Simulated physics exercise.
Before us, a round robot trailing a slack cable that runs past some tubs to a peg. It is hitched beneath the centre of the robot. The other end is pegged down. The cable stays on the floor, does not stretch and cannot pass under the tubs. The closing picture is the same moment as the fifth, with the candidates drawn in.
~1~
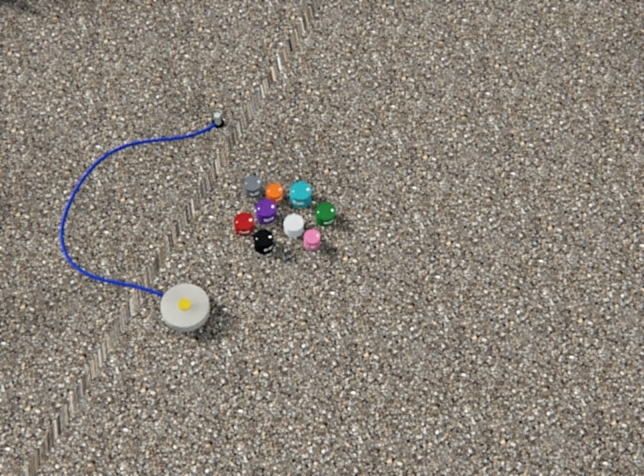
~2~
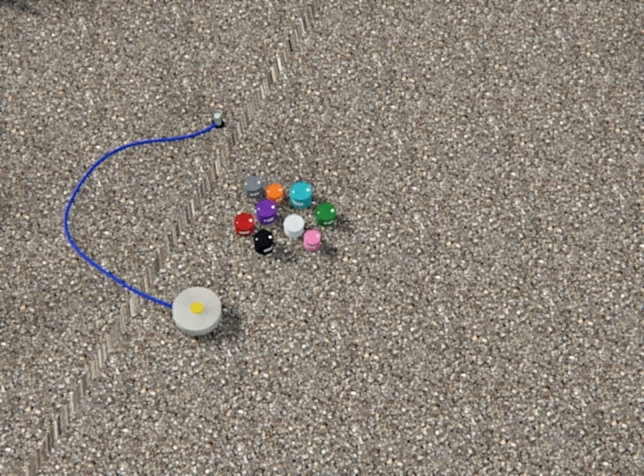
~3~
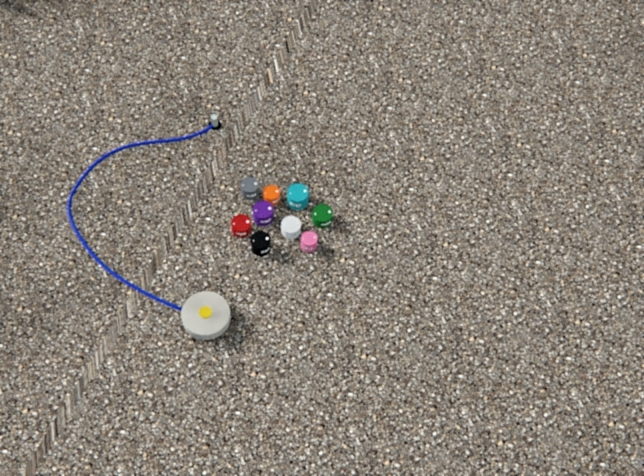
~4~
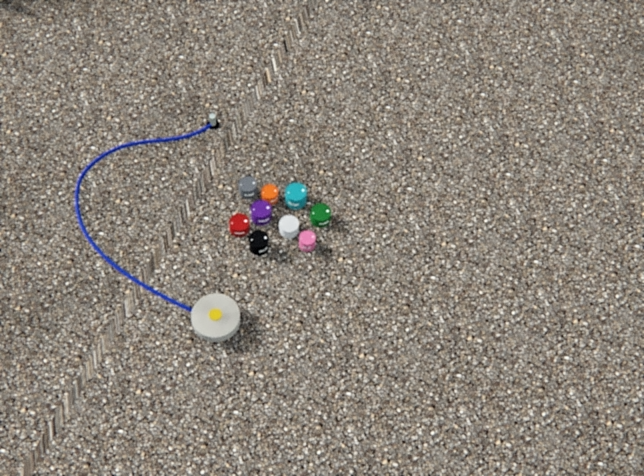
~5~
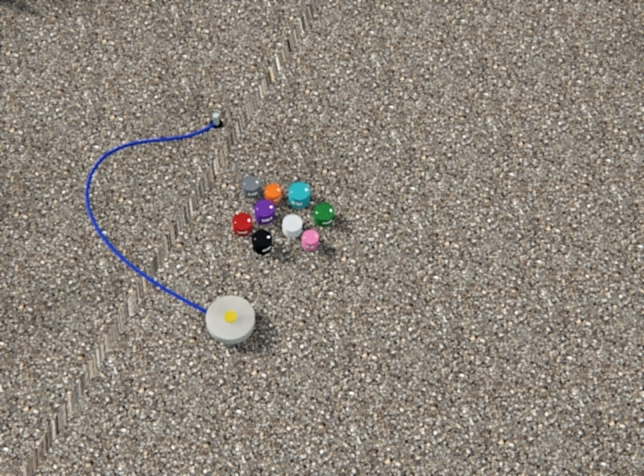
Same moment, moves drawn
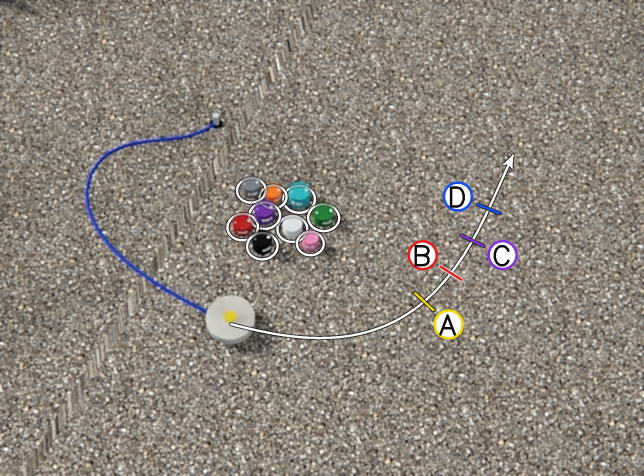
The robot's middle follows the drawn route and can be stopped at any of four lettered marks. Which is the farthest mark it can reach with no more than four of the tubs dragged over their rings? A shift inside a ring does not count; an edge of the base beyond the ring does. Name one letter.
D.
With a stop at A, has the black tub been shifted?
By then, no.
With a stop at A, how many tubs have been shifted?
The count is none.
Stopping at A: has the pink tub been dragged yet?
No.
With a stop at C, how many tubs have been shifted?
The count is none.
On the marked copy, A at (424, 302); B at (451, 273); C at (472, 241); D at (489, 209); the route from (231, 324) via (426, 300) to (513, 155).
Following D. Soon after the start, robot (348, 332).
Later, robot (445, 277).
In the end, robot (490, 205); purple tub (268, 210); red tub (251, 221); black tub (271, 227); pink tub (312, 231); three over the rings.
As for the rest, A is within the limit but short; B is within the limit but short; C is within the limit but short.
